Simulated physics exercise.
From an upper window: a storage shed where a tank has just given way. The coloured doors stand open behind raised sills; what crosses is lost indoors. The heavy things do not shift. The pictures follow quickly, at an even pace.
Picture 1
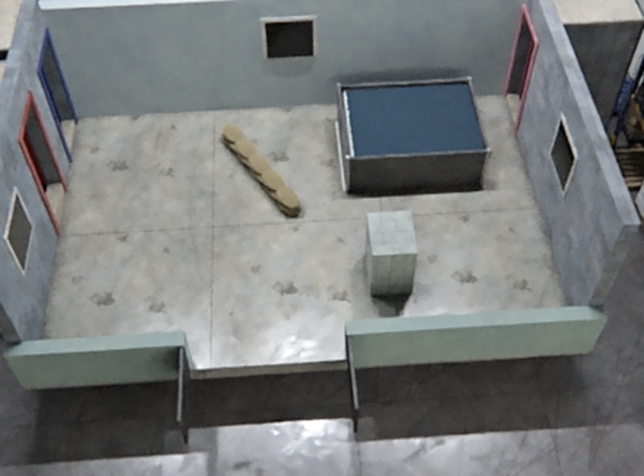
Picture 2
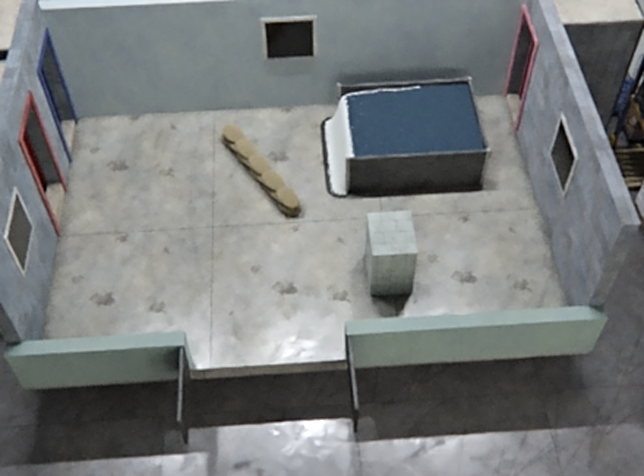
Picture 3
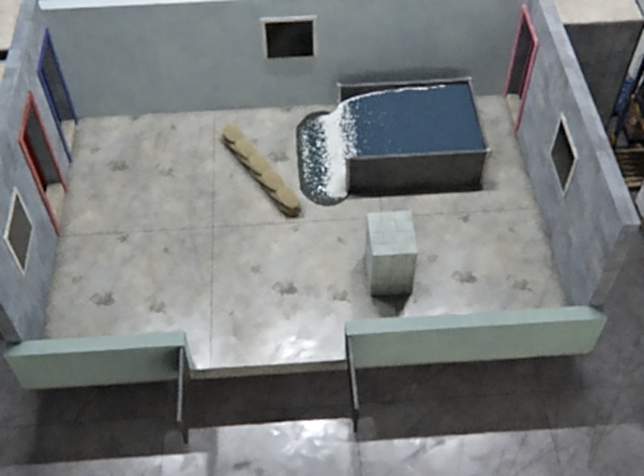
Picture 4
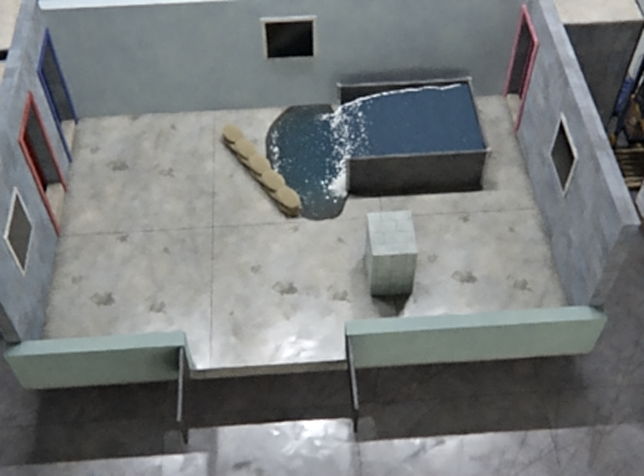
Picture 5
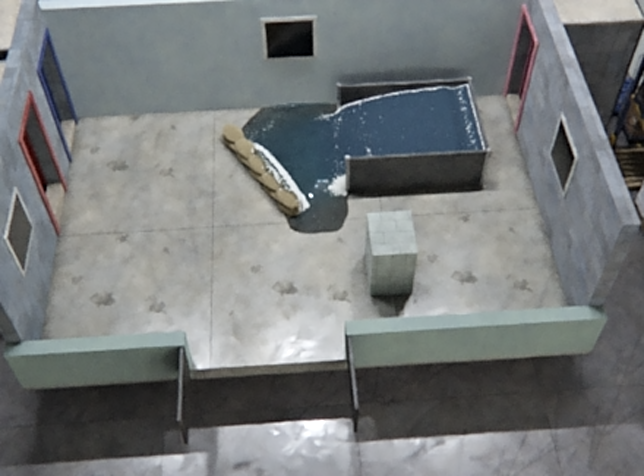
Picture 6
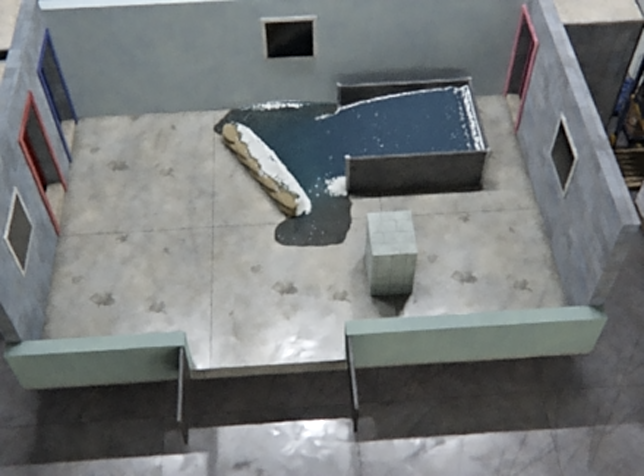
In a storage shed seen from above, water poured out of the left side of a dark tank, spread across the floor to a slanted row of sandbags, and crept around both its ends.
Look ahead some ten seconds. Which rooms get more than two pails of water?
The blue door lets in a lot; the red door admits no more than that; the pink door lets in a lot.
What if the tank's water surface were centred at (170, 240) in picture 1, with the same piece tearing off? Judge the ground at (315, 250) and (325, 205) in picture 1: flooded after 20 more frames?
As listed: Dry, no water.
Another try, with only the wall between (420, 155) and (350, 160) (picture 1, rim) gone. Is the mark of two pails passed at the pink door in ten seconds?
My reading: The pink one is over.
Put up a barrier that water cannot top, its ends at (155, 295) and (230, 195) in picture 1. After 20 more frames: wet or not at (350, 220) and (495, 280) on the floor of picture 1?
In that order: Covered, no water.
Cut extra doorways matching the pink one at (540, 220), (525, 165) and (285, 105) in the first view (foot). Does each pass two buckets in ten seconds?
In turn: Holds, holds, takes more.
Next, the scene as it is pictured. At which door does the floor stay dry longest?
I say the door marked pink.
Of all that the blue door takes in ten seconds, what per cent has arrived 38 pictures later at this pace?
I make it 100 per cent.
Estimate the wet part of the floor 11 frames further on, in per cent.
Near 50 in a hundred.
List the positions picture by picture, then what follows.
Still water in the water tank at (411, 120), in the first picture.
Water pours out at (344, 142) and has run to (344, 195), in the second picture.
Water pours out at (344, 145) and has run to (321, 202), in the third picture.
Water pours out at (344, 146) and has run to (305, 213), in the fourth picture.
Water pours out at (344, 147) and has run to (243, 135), in the fifth picture.
Water pours out at (344, 147) and has run to (221, 125), in the sixth picture.
A moment on, water covers 25 % of the floor; the blue door not reached, the red door not reached, the pink door not reached.
Next, water covers 50 % of the floor; the blue door over two buckets in, the red door not reached, the pink door not reached.
Then, water covers 65 % of the floor; the blue door far over two buckets in, the red door wet at the sill, nothing in, the pink door not reached.
Later, water covers 85 % of the floor; the blue door far over two buckets in, the red door wet at the sill, nothing in, the pink door far over two buckets in.
In the end, water covers 95 % of the floor; the blue door far over two buckets in, the red door wet at the sill, nothing in, the pink door far over two buckets in.
